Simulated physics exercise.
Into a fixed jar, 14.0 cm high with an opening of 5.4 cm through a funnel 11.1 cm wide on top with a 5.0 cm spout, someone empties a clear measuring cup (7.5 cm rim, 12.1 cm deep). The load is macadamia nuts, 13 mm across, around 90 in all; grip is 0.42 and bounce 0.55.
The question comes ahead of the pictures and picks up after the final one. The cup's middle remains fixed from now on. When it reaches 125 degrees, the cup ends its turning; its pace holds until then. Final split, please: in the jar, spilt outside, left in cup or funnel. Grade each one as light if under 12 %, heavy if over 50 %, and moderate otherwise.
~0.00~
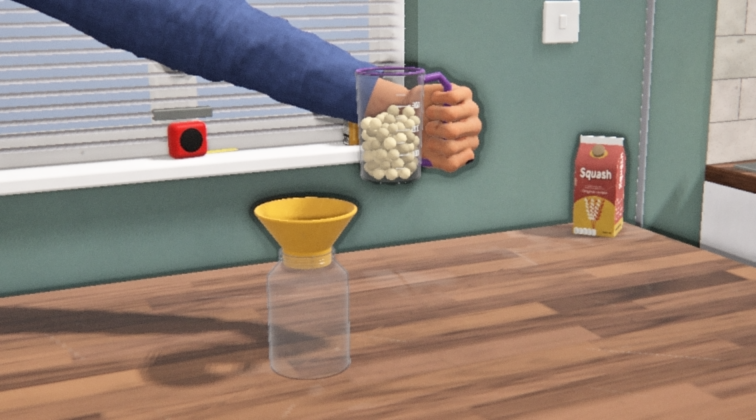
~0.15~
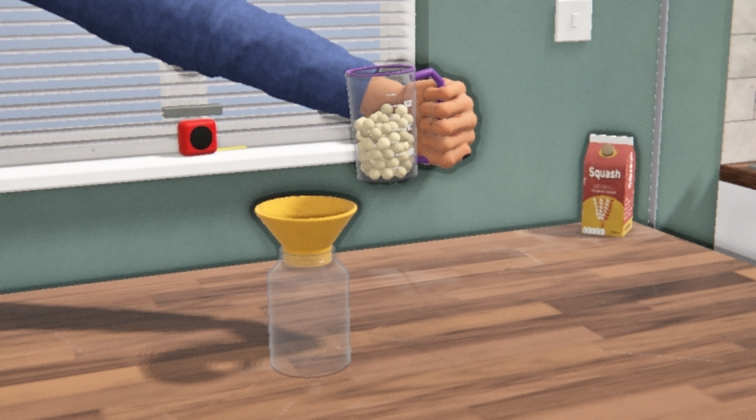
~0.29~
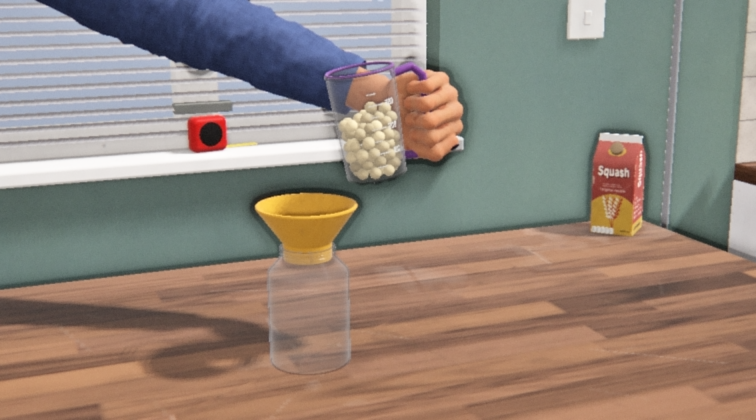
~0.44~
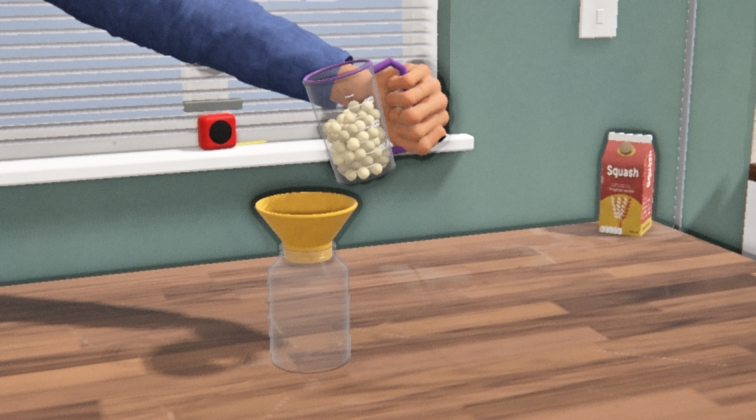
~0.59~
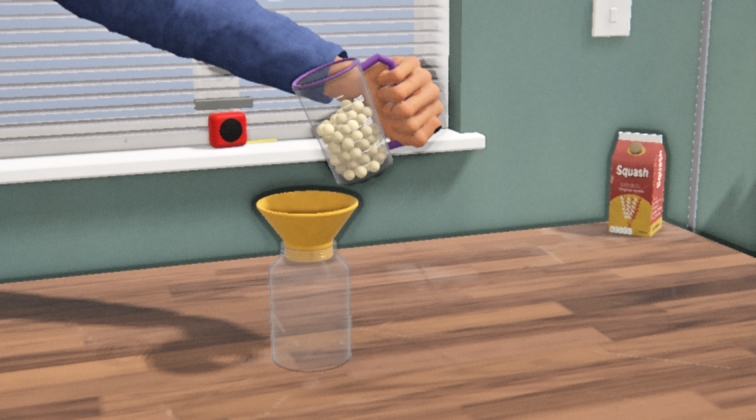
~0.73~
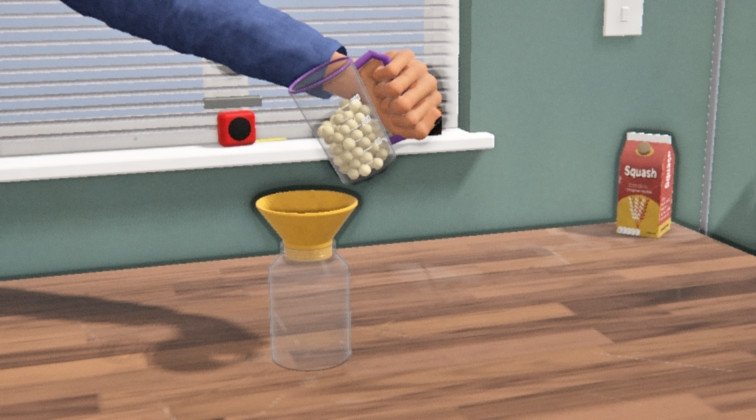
Jar heavy, spilt outside light, left in cup or funnel light.
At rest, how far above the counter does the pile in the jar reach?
Some 5.5 cm.
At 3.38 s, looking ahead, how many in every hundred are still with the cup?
Close to 0 per cent of the load, I'd guess.
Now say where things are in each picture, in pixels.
In the first picture, cup at (390, 125), tilt 0 degrees, lip at (359, 73), moved 0.0 cm; middle of the pieces at (390, 141); jar at (309, 308).
In the second picture, cup at (384, 124), tilt 4 degrees, lip at (349, 74), moved 0.9 cm; middle of the pieces at (385, 140).
In the third picture, cup at (368, 123), tilt 9 degrees, lip at (328, 77), moved 2.9 cm; middle of the pieces at (371, 138).
In the fourth picture, cup at (352, 123), tilt 15 degrees, lip at (306, 82), moved 4.9 cm; middle of the pieces at (357, 138).
In the fifth picture, cup at (345, 123), tilt 21 degrees, lip at (295, 87), moved 5.9 cm; middle of the pieces at (352, 136).
In the sixth picture, cup at (345, 122), tilt 27 degrees, lip at (290, 92), moved 5.9 cm; middle of the pieces at (354, 135); jar at (310, 300). The cup's pace is about 40 degrees a second.
Then, at 1.86 s, tilt 72 degrees; the cup holds 100 %, the jar 0 %.
After 2.60 s, tilt 102 degrees; the cup holds 95 %, the jar 0 %.
After 3.38 s, tilt 125 degrees; the cup holds 0 %, the jar 100 %.
By 3.9 s all is still; jar 100 %, spilt 0 %, still above 0 %.
